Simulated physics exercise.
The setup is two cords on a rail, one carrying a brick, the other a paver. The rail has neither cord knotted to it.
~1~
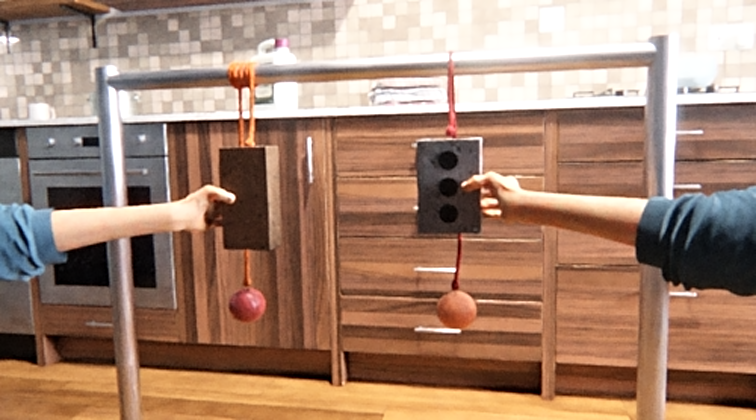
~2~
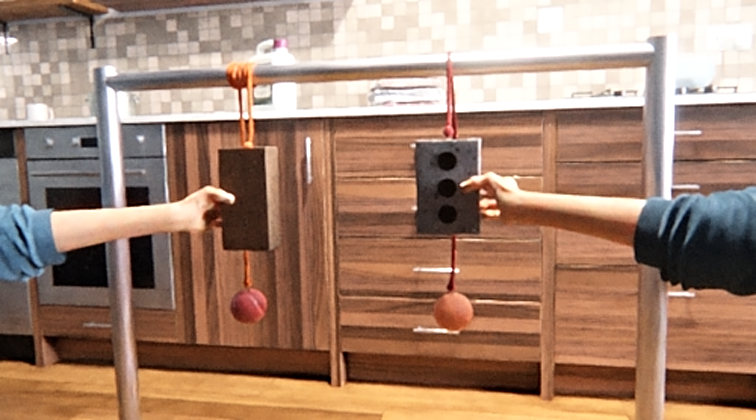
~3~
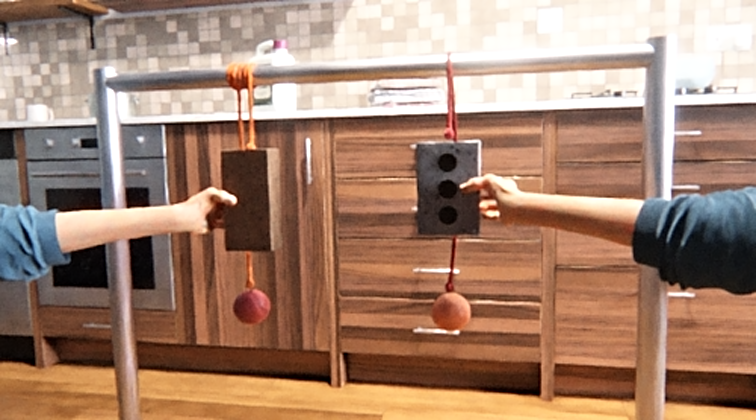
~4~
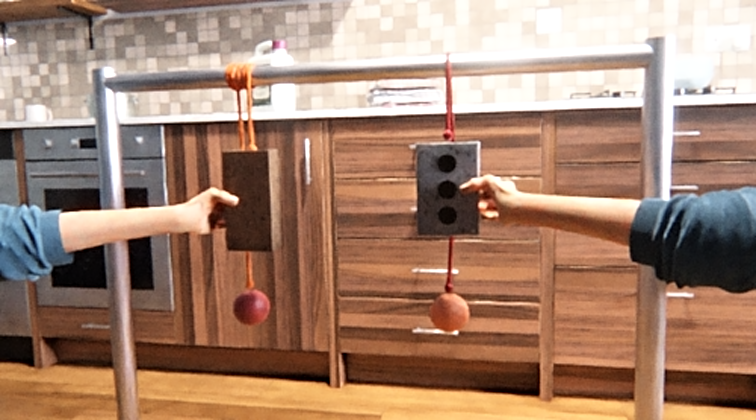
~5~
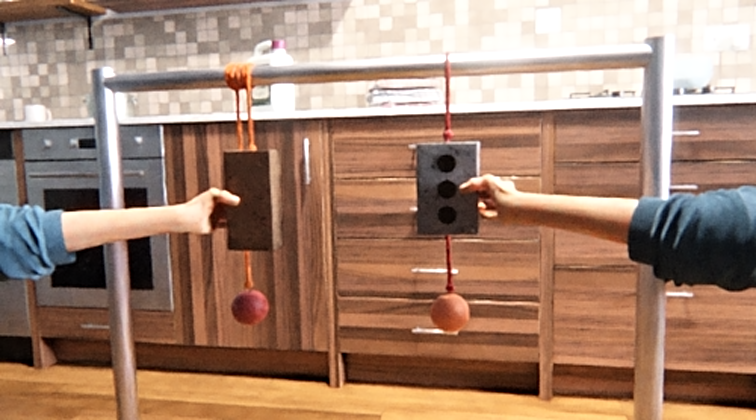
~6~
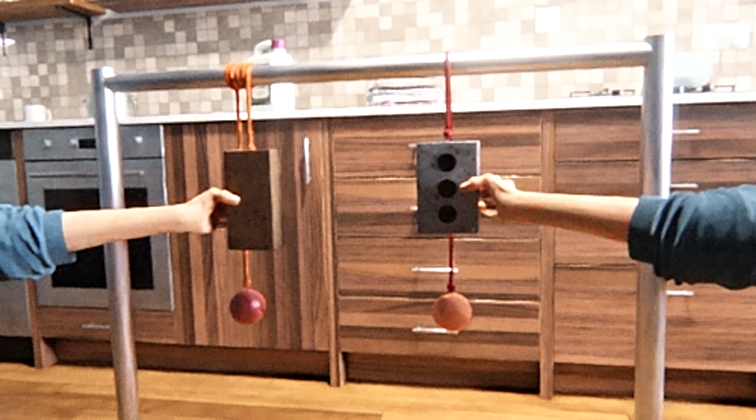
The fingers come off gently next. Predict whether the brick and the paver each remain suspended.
As I see it, brick: Up; paver: Down.
Then, 0.30 s on from there, brick off the floor near (254, 202); paver dropping near (449, 265).
Then, 0.56 s on from there, brick off the floor near (252, 203); paver on the floor.
Then, 0.82 s on from there, brick off the floor near (251, 202); paver on the floor.
In the end, brick off the floor near (252, 201); paver on the floor. The brick stays hanging and the paver drops.
